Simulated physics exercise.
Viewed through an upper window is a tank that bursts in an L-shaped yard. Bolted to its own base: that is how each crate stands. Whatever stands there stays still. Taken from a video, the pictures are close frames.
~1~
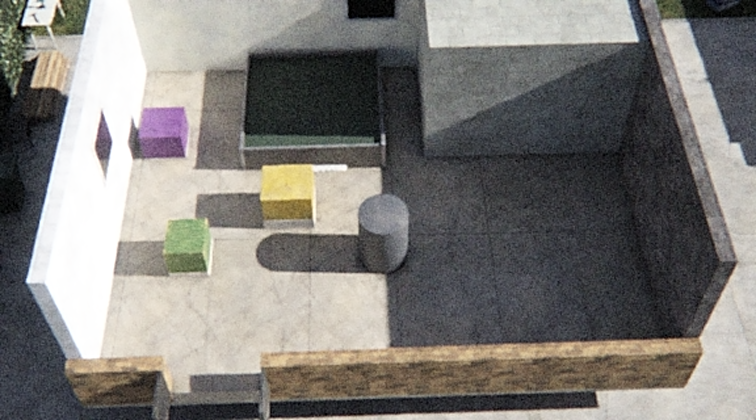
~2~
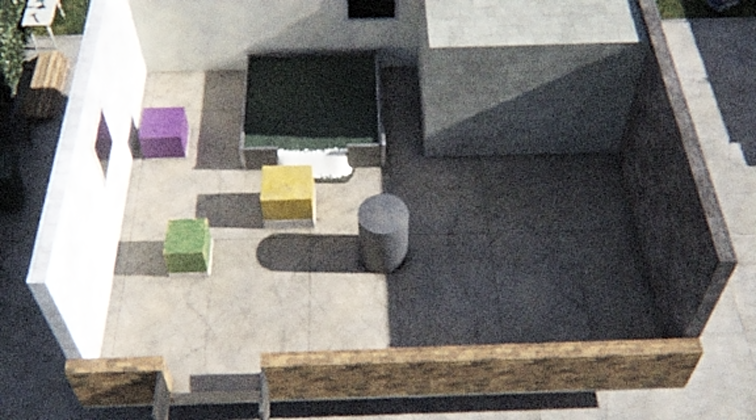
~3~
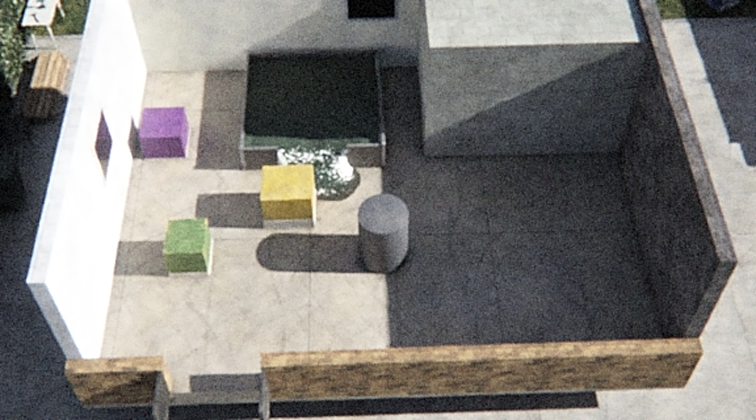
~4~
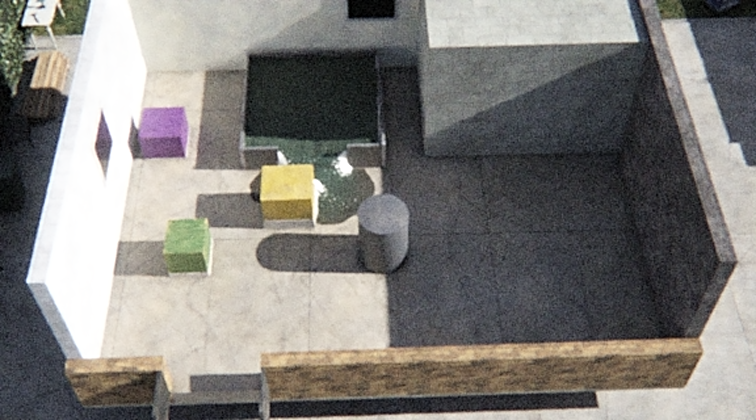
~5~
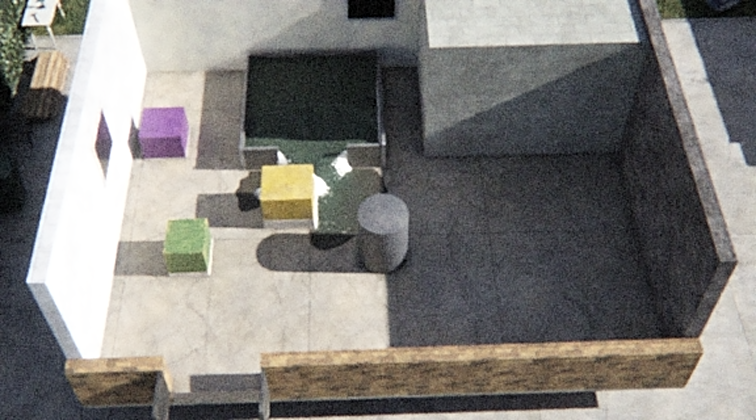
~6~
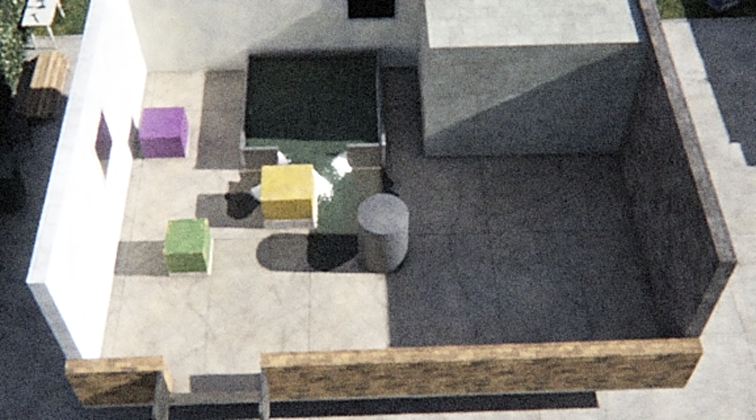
A dark tank in a walled yard bursting at its front, water pouring out and spreading around a yellow crate toward a grey cylinder.
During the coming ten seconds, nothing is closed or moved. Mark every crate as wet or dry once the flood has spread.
Purple crate: Wet, yellow crate: Wet, green crate: Dry.
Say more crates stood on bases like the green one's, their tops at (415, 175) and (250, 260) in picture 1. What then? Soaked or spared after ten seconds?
I'd expect the first one gets submerged and the next one is left untouched.
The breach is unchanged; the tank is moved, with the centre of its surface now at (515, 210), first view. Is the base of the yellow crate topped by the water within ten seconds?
Then: The yellow crate escapes it.
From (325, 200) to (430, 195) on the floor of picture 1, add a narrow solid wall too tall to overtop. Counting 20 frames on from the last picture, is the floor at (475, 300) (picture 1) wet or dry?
My call: Spared.
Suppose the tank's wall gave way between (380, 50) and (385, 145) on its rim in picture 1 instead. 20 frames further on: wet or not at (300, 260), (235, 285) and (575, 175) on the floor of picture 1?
Taken in turn, that's reached, not reached, and finally reached.
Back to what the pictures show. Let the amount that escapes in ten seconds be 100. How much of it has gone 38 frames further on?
About 30 per cent.
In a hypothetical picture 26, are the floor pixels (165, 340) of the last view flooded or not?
That spot: Waterless.
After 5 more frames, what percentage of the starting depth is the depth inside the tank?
I make it 78 per cent.
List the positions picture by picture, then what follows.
Still water in the tank at (313, 101), in the first frame.
The front is at a hidden place, out from the gap at (314, 160), in the second frame.
Water pours out at (314, 161) and has run to a hidden place, in the third frame.
The front is at (339, 219), out from the gap at (314, 161), in the fourth frame.
Water pours out at (314, 161) and has run to (328, 245), in the fifth frame.
The front is at (328, 266), out from the gap at (314, 161), in the sixth frame.
A moment on, water covers 15 % of the floor; the purple crate water round its plinth, the yellow crate water round its plinth, the green crate water round its plinth.
Next, water covers 35 % of the floor; the purple crate water round its plinth, the yellow crate water round its plinth, the green crate water round its plinth.
Then, water covers 65 % of the floor; the purple crate water round its plinth, the yellow crate water round its plinth, the green crate water round its plinth.
Later, water covers 85 % of the floor; the purple crate water round its plinth, the yellow crate water round its plinth, the green crate water round its plinth.
In the end, water covers 95 % of the floor; the purple crate was topped, the yellow crate was topped, the green crate stayed above the water.
